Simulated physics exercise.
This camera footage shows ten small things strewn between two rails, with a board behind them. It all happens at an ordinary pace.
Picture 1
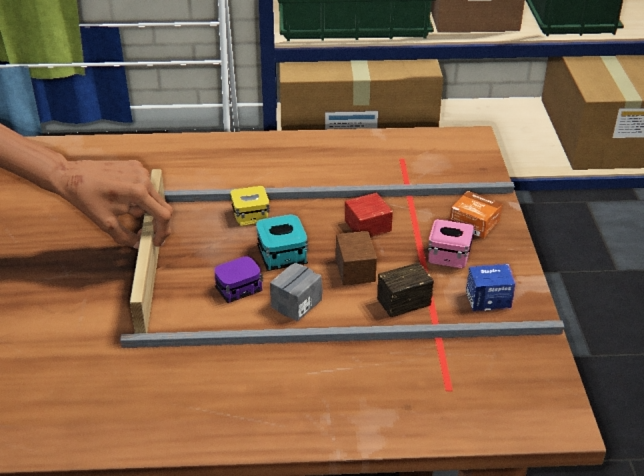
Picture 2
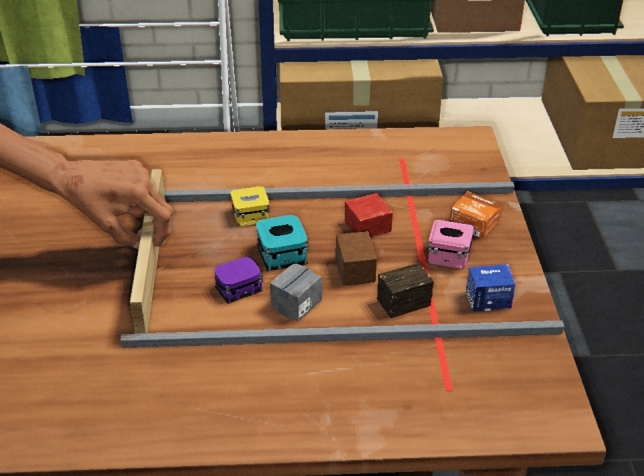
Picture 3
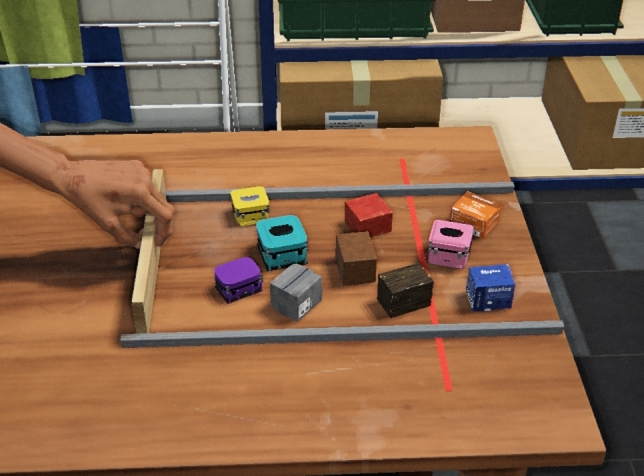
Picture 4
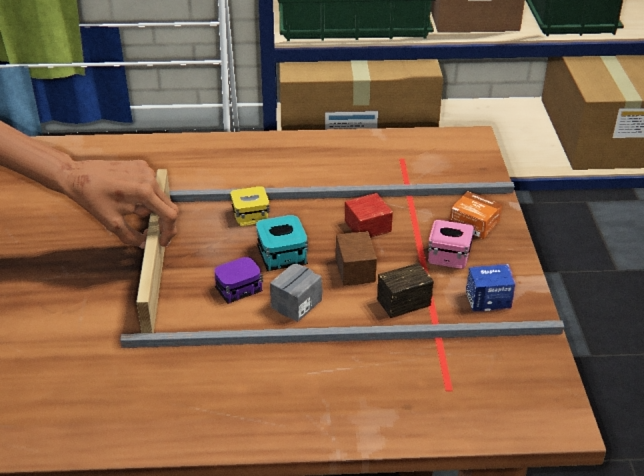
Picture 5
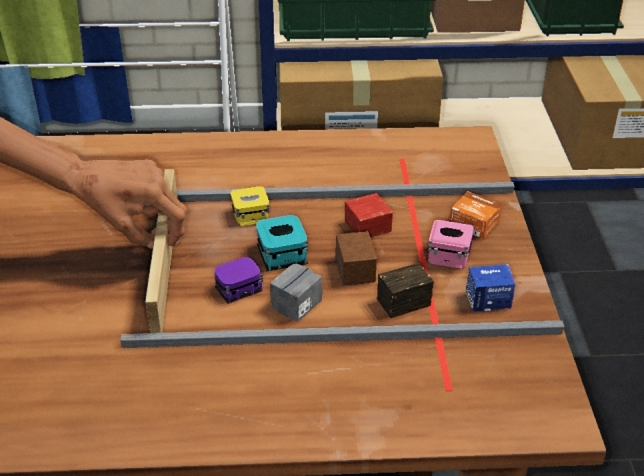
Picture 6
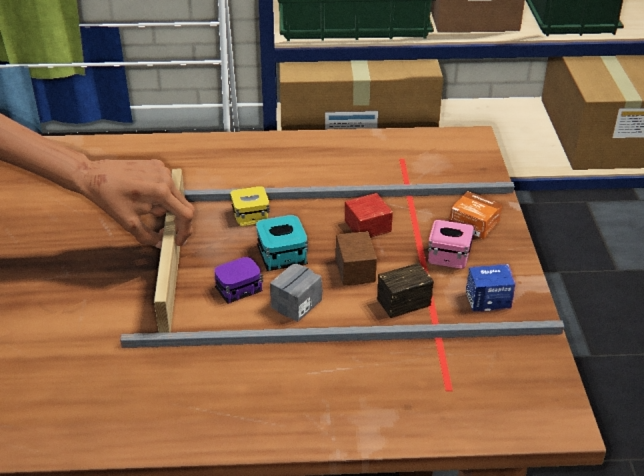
On a wooden workbench in a storeroom, seen from above at an angle by a still camera, two grey rails run across the top. Between them sit small yellow, teal, purple, grey, red, brown and black boxes and cases, with orange, pink and blue ones at the right by a red line. A hand at left holds an upright board and slides it slightly rightward, touching nothing else.
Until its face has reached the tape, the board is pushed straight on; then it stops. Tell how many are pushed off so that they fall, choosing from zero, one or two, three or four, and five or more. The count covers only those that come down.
I expect the drop count to stay at nothing.
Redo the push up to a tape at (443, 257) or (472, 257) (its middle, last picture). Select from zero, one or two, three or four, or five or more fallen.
Okay, so it's 1 or 2 for the first place and three to four for the second.
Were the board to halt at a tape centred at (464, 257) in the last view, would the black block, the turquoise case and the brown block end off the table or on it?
Black block stays put, turquoise case stays put, brown block stays put.
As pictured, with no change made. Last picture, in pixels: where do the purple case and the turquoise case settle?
You'll see the purple case at (448, 280), with the turquoise case at (443, 240).
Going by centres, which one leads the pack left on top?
That'd be the blue box, foremost of the lot.
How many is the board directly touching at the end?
So the total is 4.
Early on, none off yet; orange box at rest near (476, 215); blue box at rest near (490, 288); pink case at rest near (450, 245).
Finally, the number that fall off is zero.
